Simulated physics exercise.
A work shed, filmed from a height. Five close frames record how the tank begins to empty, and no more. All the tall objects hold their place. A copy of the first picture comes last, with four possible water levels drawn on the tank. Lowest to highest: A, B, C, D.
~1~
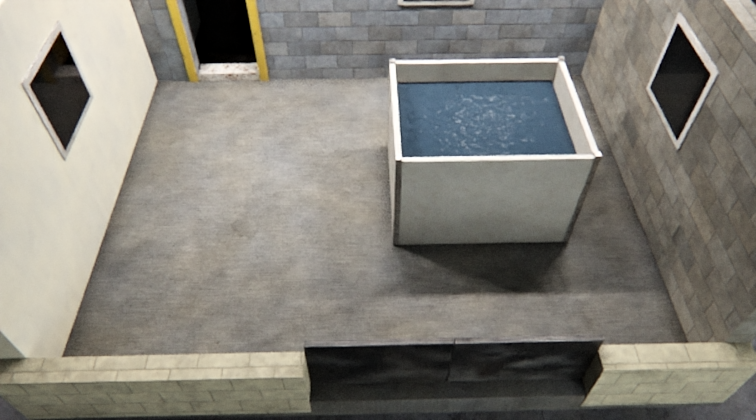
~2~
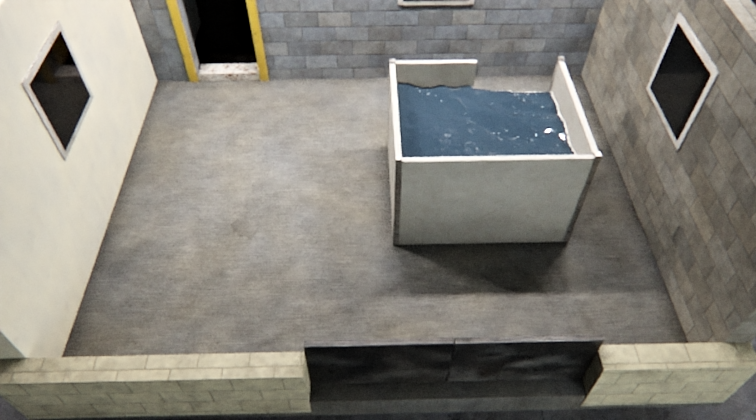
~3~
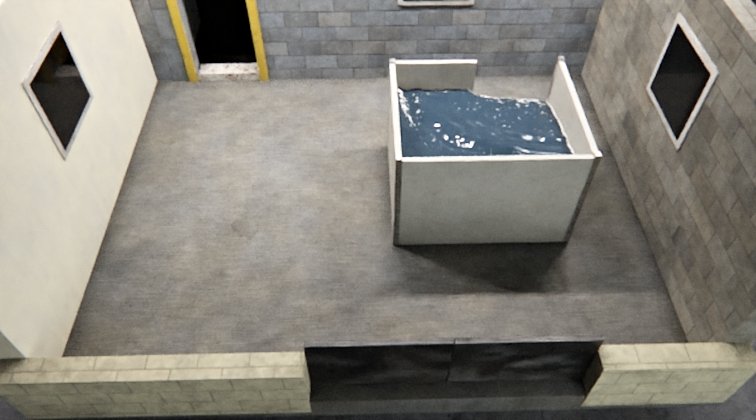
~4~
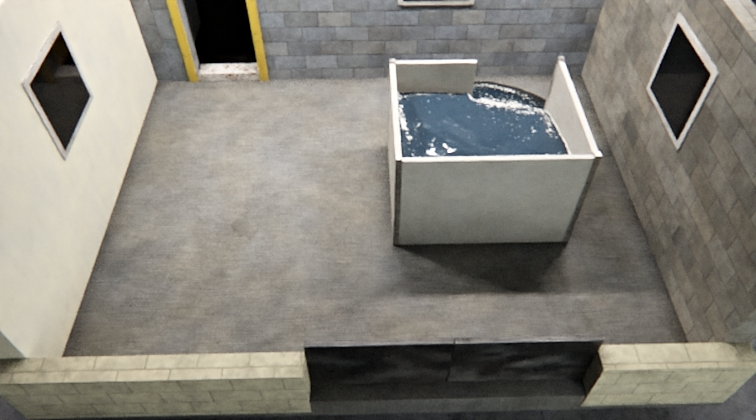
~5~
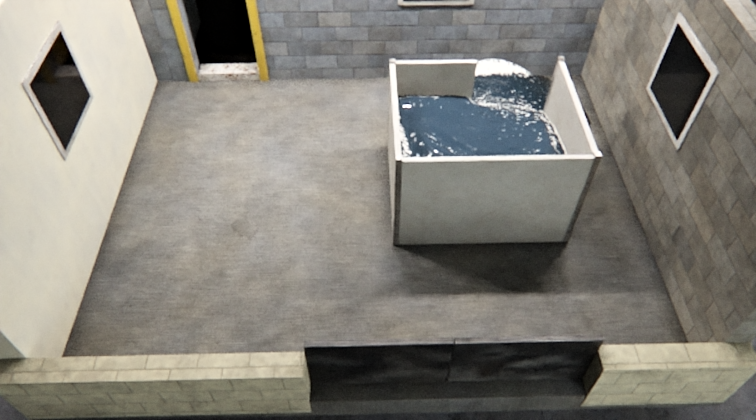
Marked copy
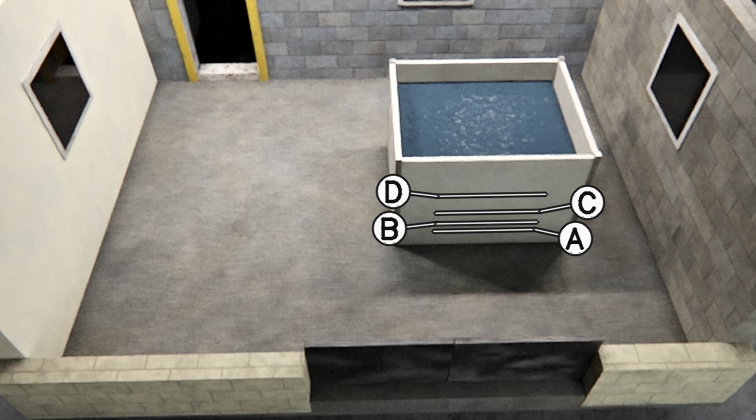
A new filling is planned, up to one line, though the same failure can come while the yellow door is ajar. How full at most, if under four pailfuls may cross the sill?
I would pick level D.
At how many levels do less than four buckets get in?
All four.
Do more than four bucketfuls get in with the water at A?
No, not at all.
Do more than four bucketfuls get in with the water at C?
No, not at all.
On the marked copy, A at (484, 230); B at (485, 222); C at (488, 212); D at (491, 195); from the bottom up A, B, C, D.
For level A, nothing gets over.
For level B, nothing gets over.
For level C, nothing gets over.
For level D, a splash gets over, under a bucket.
